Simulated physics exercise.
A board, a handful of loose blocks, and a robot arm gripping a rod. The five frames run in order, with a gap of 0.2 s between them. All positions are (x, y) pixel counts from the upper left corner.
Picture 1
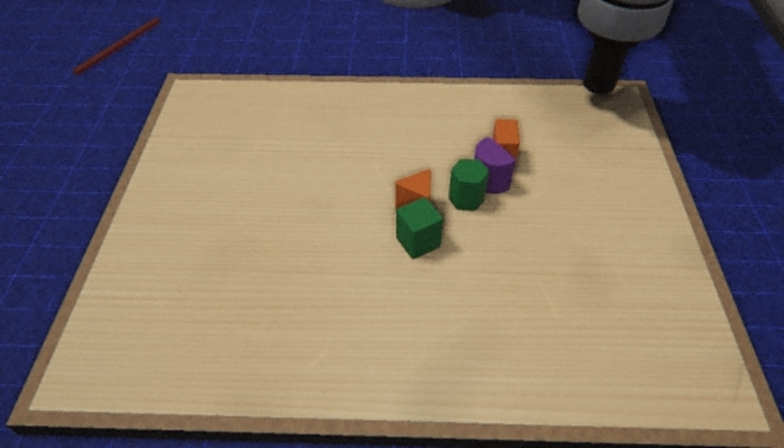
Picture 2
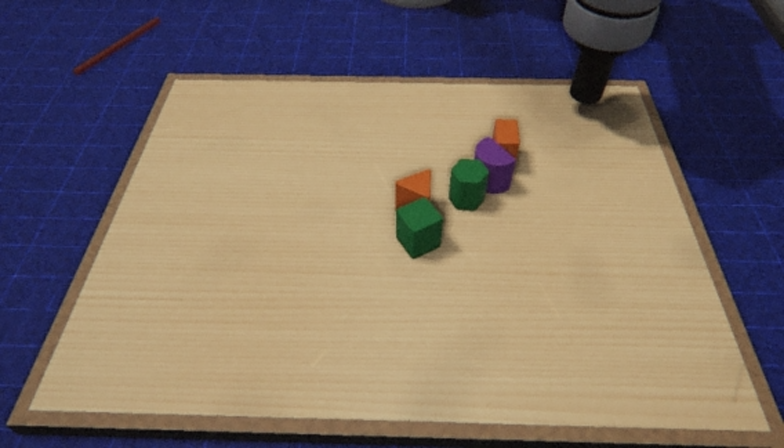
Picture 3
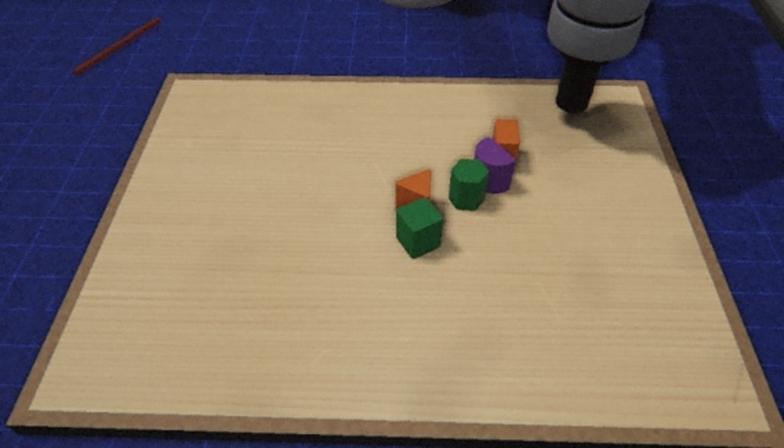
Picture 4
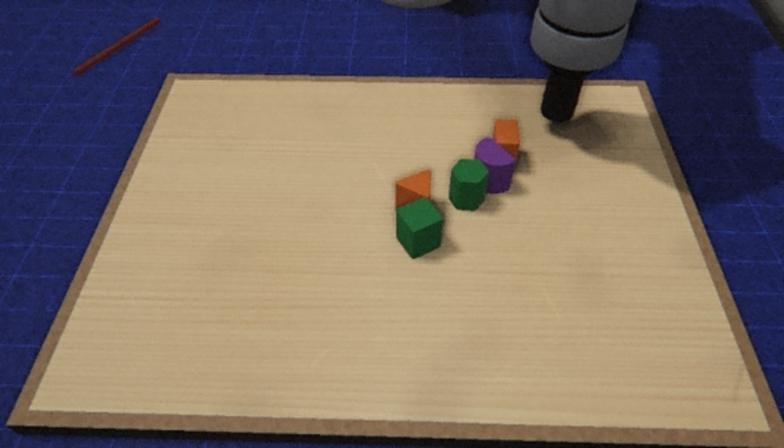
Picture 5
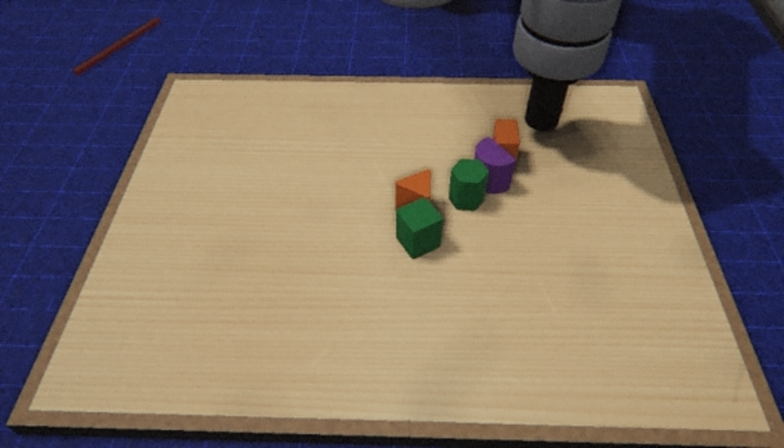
A robot arm holding a dark rod moves steadily down and to the left from the board's upper right corner, nearing the orange oblong block, while the green, purple and orange blocks on the wooden board stay still.
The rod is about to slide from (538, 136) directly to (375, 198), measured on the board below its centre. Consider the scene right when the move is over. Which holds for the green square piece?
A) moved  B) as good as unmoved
Choice B: As good as unmoved.
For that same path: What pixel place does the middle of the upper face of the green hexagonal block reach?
The green hexagonal block ends near (460, 194).
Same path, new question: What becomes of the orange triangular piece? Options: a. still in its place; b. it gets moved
My pick is a.
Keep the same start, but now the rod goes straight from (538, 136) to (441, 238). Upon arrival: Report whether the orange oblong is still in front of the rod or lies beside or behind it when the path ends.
I'm fairly sure the orange oblong slides away from the front of the rod at some point.
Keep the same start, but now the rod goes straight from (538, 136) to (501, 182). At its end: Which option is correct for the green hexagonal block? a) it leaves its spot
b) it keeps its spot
The answer is a.
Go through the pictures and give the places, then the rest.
The first picture shows rod tip at (599, 86); block tops, orange triangular piece at (418, 182); green square piece at (420, 214); green hexagonal block at (470, 170); purple D-shaped block at (493, 152); orange oblong at (508, 131).
The second picture shows rod at (585, 95); blocks unchanged.
The third picture shows rod at (571, 104); blocks unchanged.
The fourth picture shows rod at (557, 113); blocks unchanged.
The fifth picture shows rod at (541, 122); orange triangular piece at (418, 182); green square piece at (420, 214); green hexagonal block at (470, 170); purple D-shaped block at (493, 152); orange oblong at (508, 131).
The first path, step by step. One third of the way, rod at (489, 142); green hexagonal block at (465, 181), turned 30° clockwise; purple D-shaped block at (488, 164), turned 35° anticlockwise; orange oblong at (482, 145), turned 70° anticlockwise.
Two thirds of the way, rod at (434, 162); green hexagonal block at (460, 194), turned 70° clockwise; purple D-shaped block at (487, 174), turned 85° anticlockwise; orange oblong at (462, 162).
At the end, rod at (375, 184); orange triangular piece in place; green square piece in place; green hexagonal block at (460, 194), turned 70° clockwise; purple D-shaped block at (487, 174), turned 85° anticlockwise; orange oblong at (462, 162), turned 120° anticlockwise.
